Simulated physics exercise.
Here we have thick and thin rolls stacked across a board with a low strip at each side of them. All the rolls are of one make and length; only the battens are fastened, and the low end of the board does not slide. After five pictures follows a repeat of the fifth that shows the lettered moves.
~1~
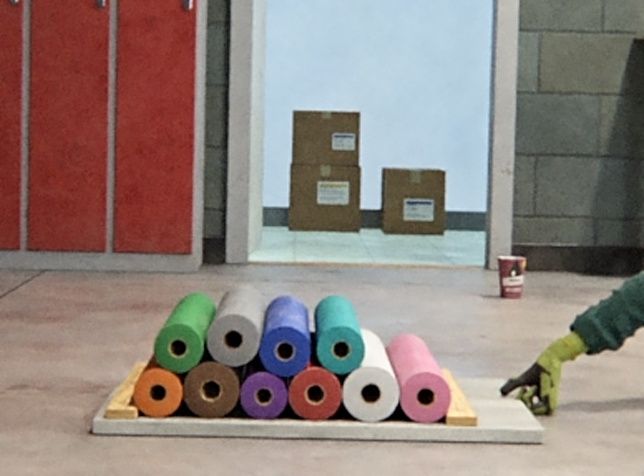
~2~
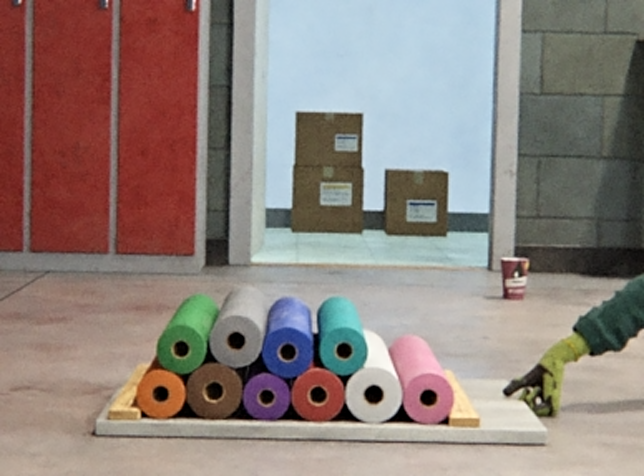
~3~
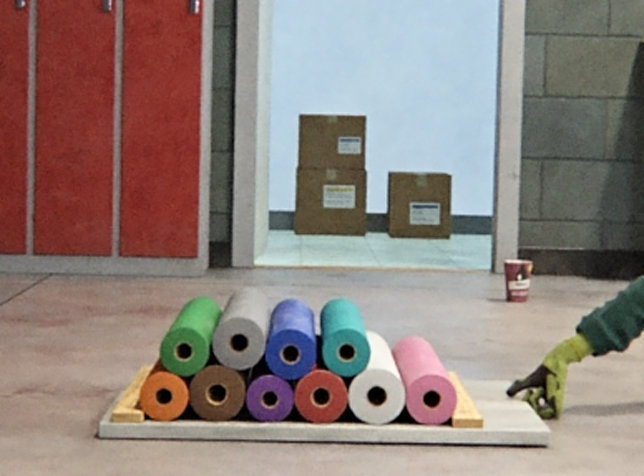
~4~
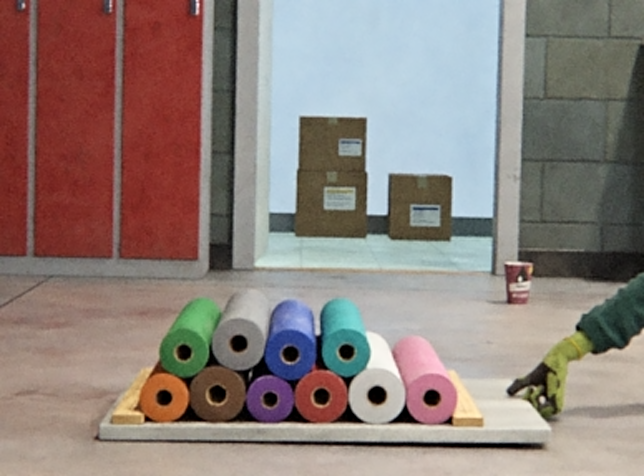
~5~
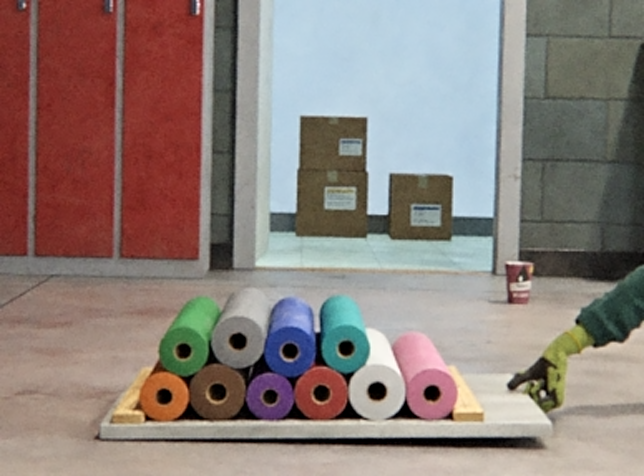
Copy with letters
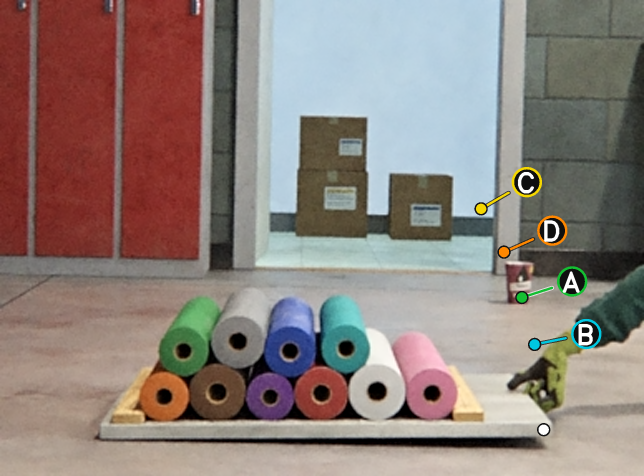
A yellow-green-gloved hand in a dark green sleeve stays at the right end of a pale board while the camera drifts slightly left, then raises that end very slightly, the rolls keeping their places. Four coloured rolls rest on six more between wooden battens, green at upper left, pink at lower right. Seen from the front, the concrete-floored room has red lockers left, boxes beyond a central doorway and a cup right.
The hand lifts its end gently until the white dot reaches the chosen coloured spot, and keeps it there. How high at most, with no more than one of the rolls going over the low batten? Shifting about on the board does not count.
Raise it to A.
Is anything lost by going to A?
At A: No.
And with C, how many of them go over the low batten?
With C, ten.
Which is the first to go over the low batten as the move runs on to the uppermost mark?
First is the green one.
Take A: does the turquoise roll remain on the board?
Yes, with A.
On the marked copy, A at (522, 298); B at (535, 344); C at (481, 209); D at (504, 252); the white dot at (544, 430).
Following A. Soon after the start, board at 14°.
Later, board at 19°.
In the end, board at 19°, none over the low batten.
As for the rest, B none over the low batten; C ten over the low batten; D three over the low batten (blue, grey, green).
